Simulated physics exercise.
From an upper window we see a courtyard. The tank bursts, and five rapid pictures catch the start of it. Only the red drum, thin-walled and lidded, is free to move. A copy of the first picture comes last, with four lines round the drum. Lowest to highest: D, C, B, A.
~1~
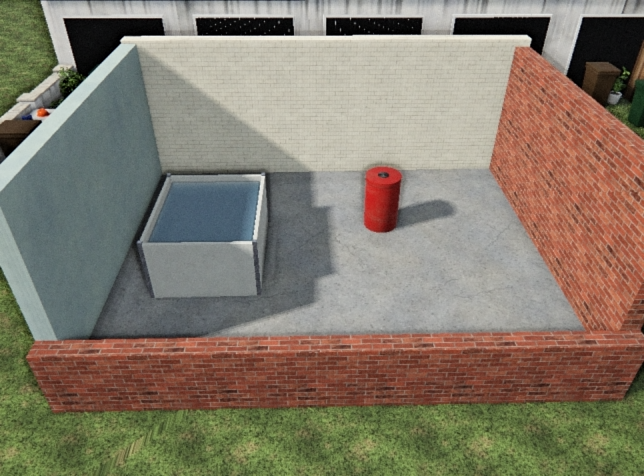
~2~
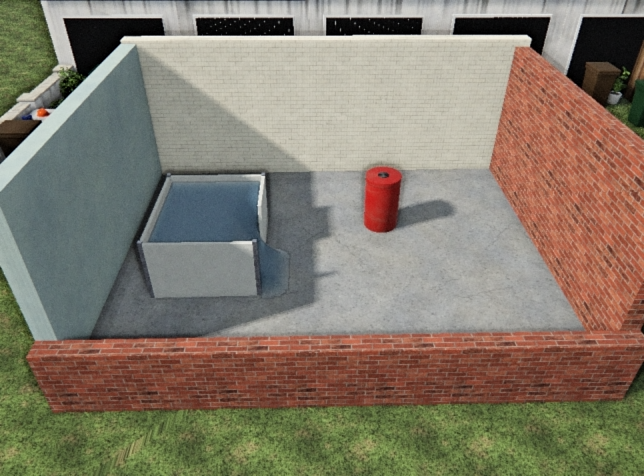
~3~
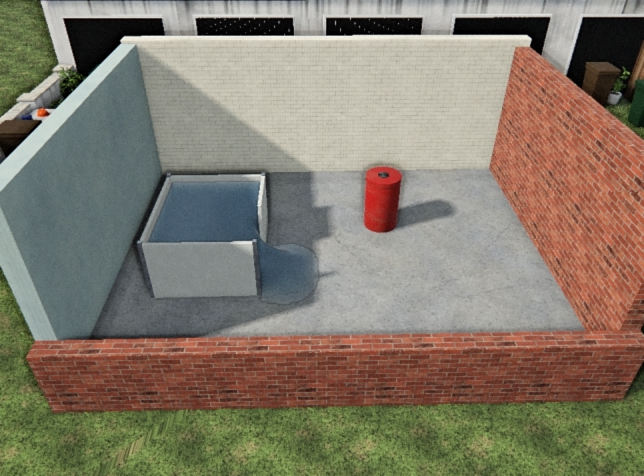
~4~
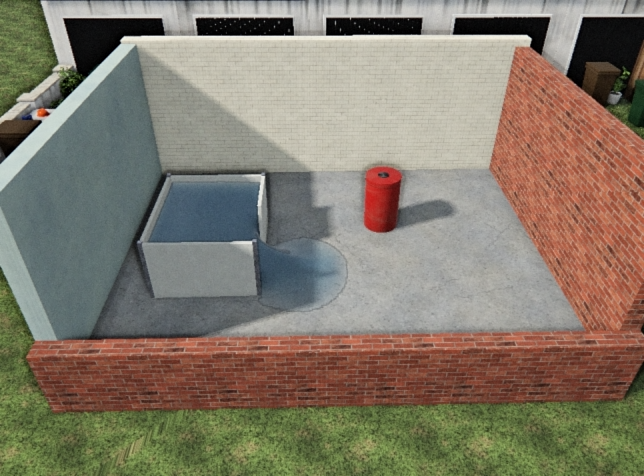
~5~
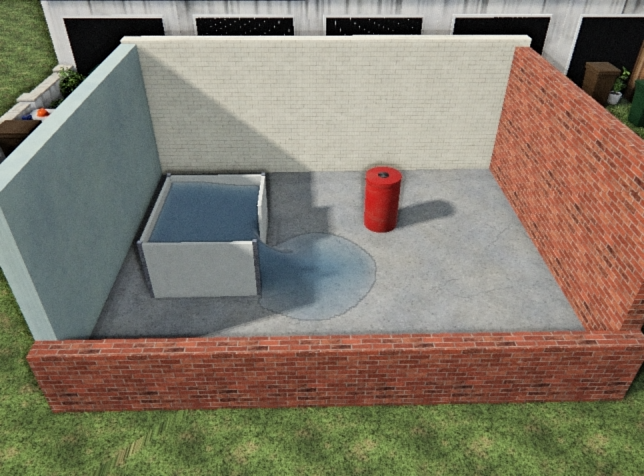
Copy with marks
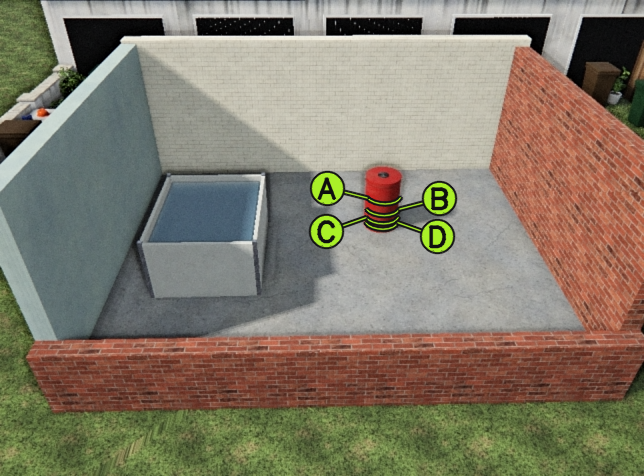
We see a walled courtyard from above, with a full water tank at left and a red drum standing still as water emerges from the tank's right side and spreads across the grey floor in a widening, rounded puddle.
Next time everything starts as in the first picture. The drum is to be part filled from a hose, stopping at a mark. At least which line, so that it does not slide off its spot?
The answer is level C.
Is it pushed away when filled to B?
No.
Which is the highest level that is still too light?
D.
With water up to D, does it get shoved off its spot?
Yes, it does.
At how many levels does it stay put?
Three of them.
On the marked copy, A at (385, 204); B at (384, 215); C at (383, 223); D at (383, 229); from the bottom up D, C, B, A.
With A, it does not move.
With B, it does not move.
With C, it does not move.
With D, it is pushed about its own width away.
